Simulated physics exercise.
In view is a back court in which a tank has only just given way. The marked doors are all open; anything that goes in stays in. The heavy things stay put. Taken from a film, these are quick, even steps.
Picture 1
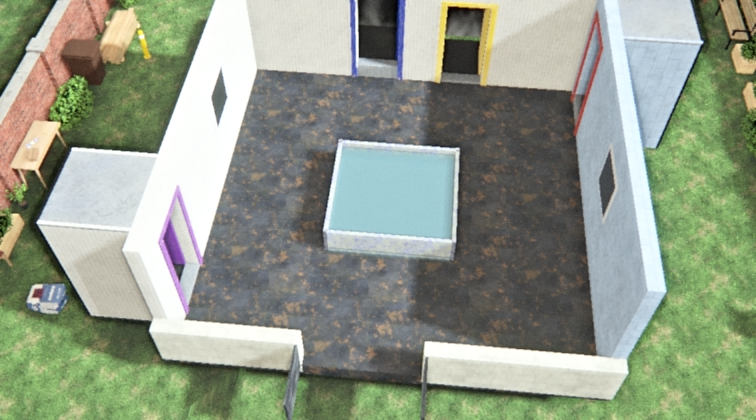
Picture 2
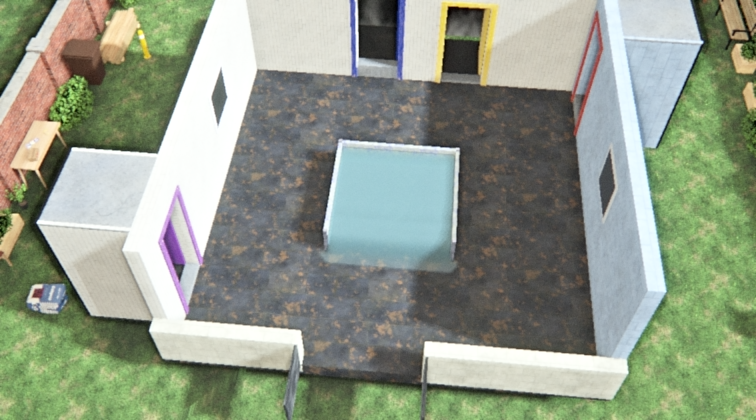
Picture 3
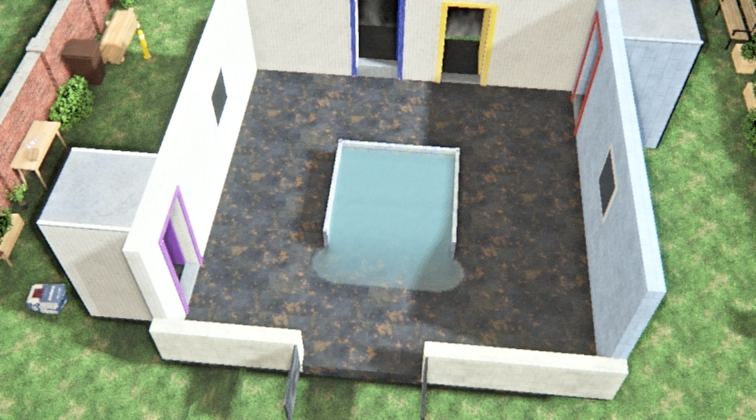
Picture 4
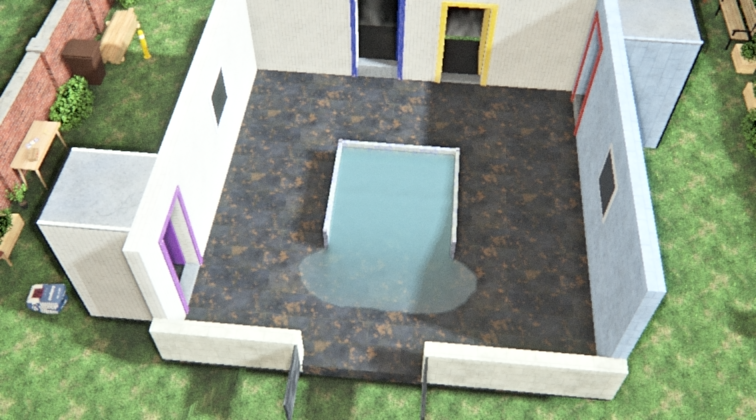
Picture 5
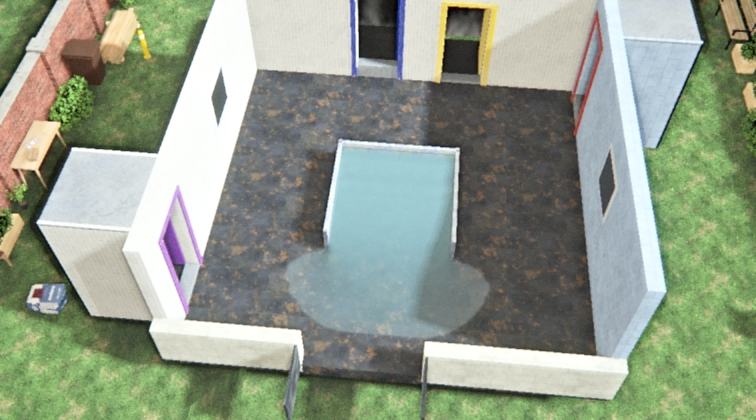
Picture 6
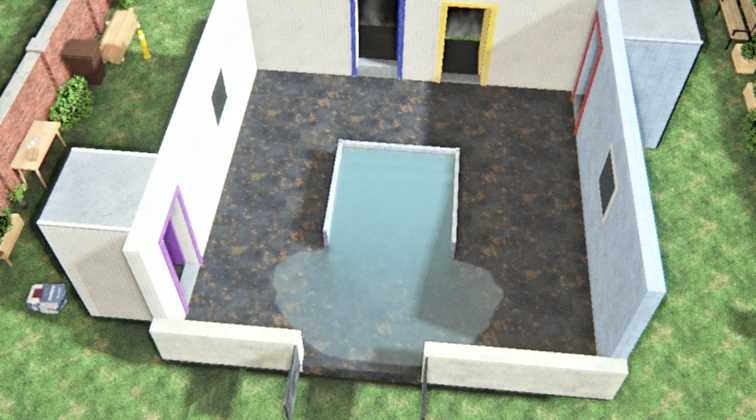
Water poured out through the open front side of a low, pale tank in the middle of a walled courtyard, then spread forward and sideways across the dark floor in a widening, rounded puddle.
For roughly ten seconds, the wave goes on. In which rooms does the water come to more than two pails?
Yellow door: Two buckets or fewer; blue door: Two buckets or fewer; red door: Two buckets or fewer; purple door: Two buckets or fewer.
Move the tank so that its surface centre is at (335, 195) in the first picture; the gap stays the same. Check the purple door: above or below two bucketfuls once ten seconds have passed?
As I see it, the purple door overshoots.
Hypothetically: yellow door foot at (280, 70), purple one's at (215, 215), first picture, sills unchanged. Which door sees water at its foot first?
Going by the pictures, it's the purple-painted one.
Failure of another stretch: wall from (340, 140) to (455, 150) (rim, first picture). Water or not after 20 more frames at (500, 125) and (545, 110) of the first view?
In the order asked, I get drenched for the first and drenched for the second.
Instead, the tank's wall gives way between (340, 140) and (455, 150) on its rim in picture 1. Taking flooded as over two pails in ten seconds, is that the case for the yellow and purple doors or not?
Yellow door: Exceeds the limit; purple door: Falls short.
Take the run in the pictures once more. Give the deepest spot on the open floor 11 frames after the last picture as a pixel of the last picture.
It should be close to (435, 353).
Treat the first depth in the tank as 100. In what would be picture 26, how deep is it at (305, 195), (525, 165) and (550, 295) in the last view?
Readings in sequence: 0, 0, 6 percent.
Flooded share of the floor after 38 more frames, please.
Roughly 60 percent.
A moment on, water covers 20 % of the floor; the yellow door not reached, the blue door not reached, the red door not reached, the purple door not reached.
Next, water covers 25 % of the floor; the yellow door not reached, the blue door not reached, the red door not reached, the purple door not reached.
Then, water covers 30 % of the floor; the yellow door not reached, the blue door not reached, the red door not reached, the purple door wet at the sill, nothing in.
Later, water covers 60 % of the floor; the yellow door not reached, the blue door not reached, the red door wet at the sill, nothing in, the purple door under two buckets in.
In the end, water covers 90 % of the floor; the yellow door wet at the sill, nothing in, the blue door not reached, the red door wet at the sill, nothing in, the purple door under two buckets in.
